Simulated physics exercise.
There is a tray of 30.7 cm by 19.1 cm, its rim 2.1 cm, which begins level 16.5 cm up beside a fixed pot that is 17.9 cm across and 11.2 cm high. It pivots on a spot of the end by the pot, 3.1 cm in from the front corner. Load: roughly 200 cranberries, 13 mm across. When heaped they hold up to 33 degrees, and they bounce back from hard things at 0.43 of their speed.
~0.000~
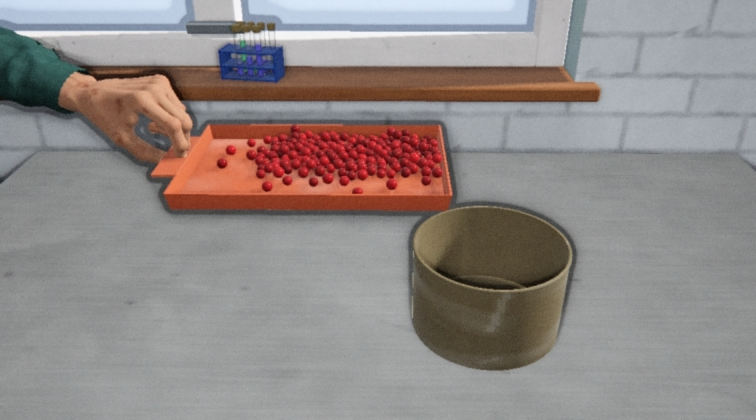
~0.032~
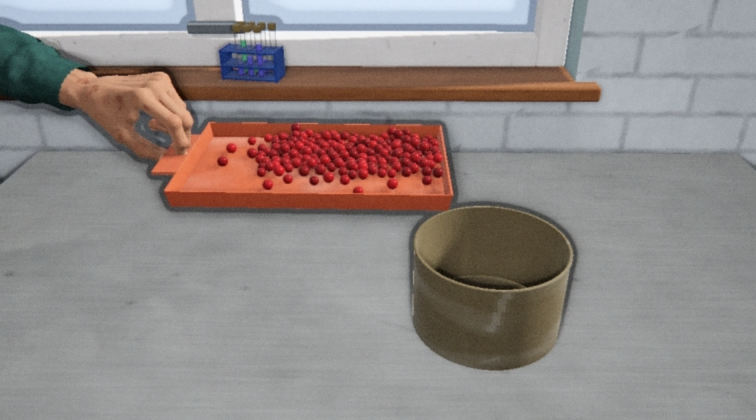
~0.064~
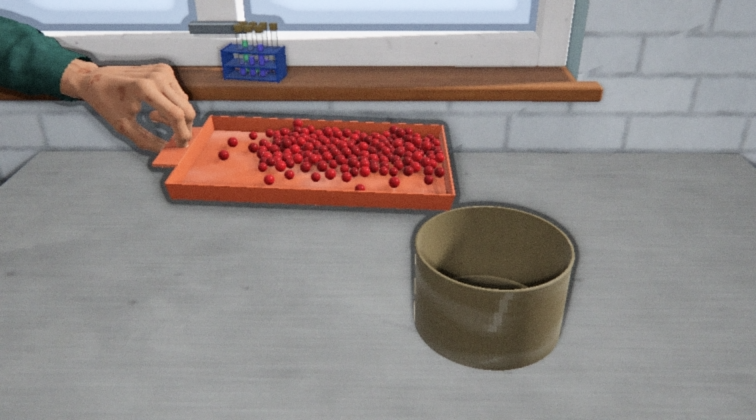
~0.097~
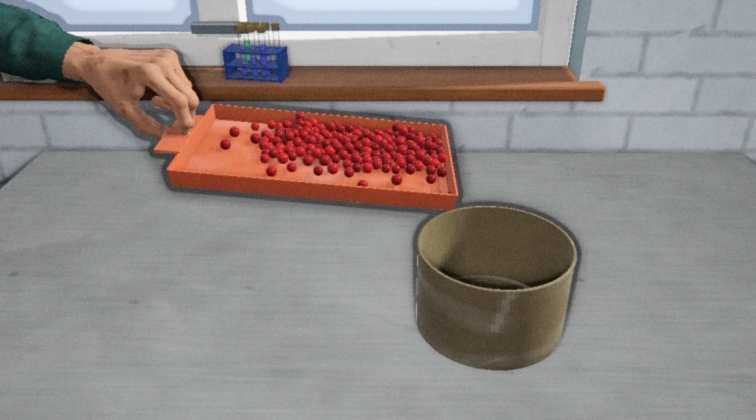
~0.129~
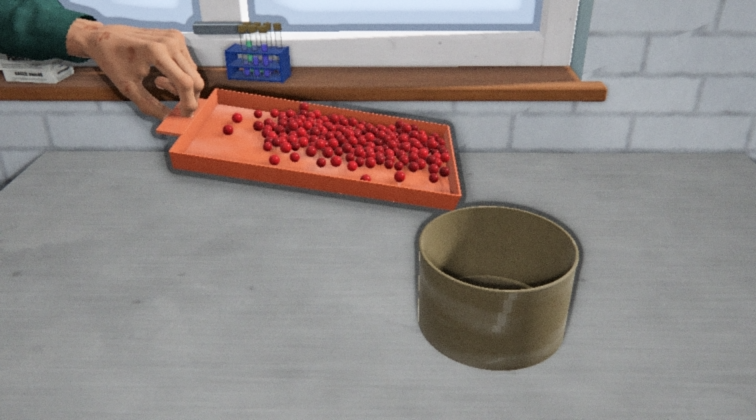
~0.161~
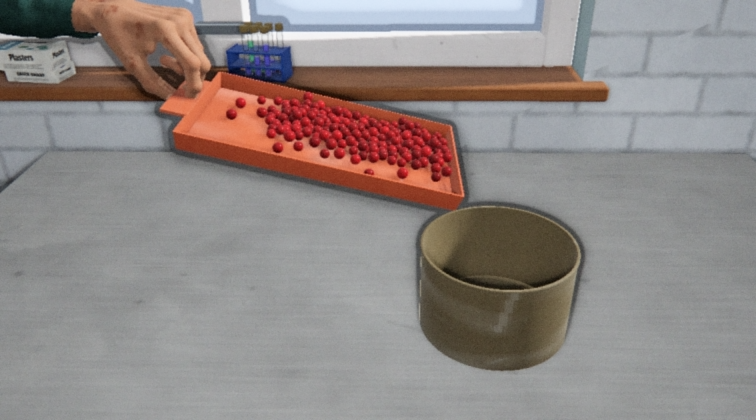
To begin with, a hand in a green sleeve holds the left end of a nearly level orange tray of red cranberries, behind and left of an empty round brown pot. The hand then raises that end, tilting the tray moderately down toward the right, while the berries stay clustered together.
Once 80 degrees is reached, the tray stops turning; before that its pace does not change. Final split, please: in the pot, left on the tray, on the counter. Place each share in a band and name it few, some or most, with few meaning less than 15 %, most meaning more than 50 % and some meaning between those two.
In the end: Pot some, left on the tray some, counter some.
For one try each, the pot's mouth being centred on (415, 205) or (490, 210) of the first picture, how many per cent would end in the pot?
Around 10 per cent, then around 60 per cent.
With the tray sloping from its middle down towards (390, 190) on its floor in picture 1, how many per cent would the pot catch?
Roughly 80 per cent.
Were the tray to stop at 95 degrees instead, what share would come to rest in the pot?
In that case some 55 per cent.
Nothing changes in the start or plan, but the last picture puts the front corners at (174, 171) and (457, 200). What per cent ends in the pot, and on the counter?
Split: Pot = 45, counter = 35.
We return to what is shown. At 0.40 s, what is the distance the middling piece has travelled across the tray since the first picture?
2 cm.
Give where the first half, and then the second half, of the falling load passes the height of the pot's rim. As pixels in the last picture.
Roughly (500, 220) to start, and after that (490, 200).
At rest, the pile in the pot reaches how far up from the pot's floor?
Roughly 2.5 cm.
After 0.40 s, tilt 47 degrees; the tray holds 100 %, the pot 0 %.
Then, at 0.57 s, tilt 70 degrees; the tray holds 100 %, the pot 0 %.
Then, at 0.85 s, tilt 80 degrees; the tray holds 45 %, the pot 25 %.
By 1.8 s all is still; pot 35 %, tray 25 %, counter 35 %.
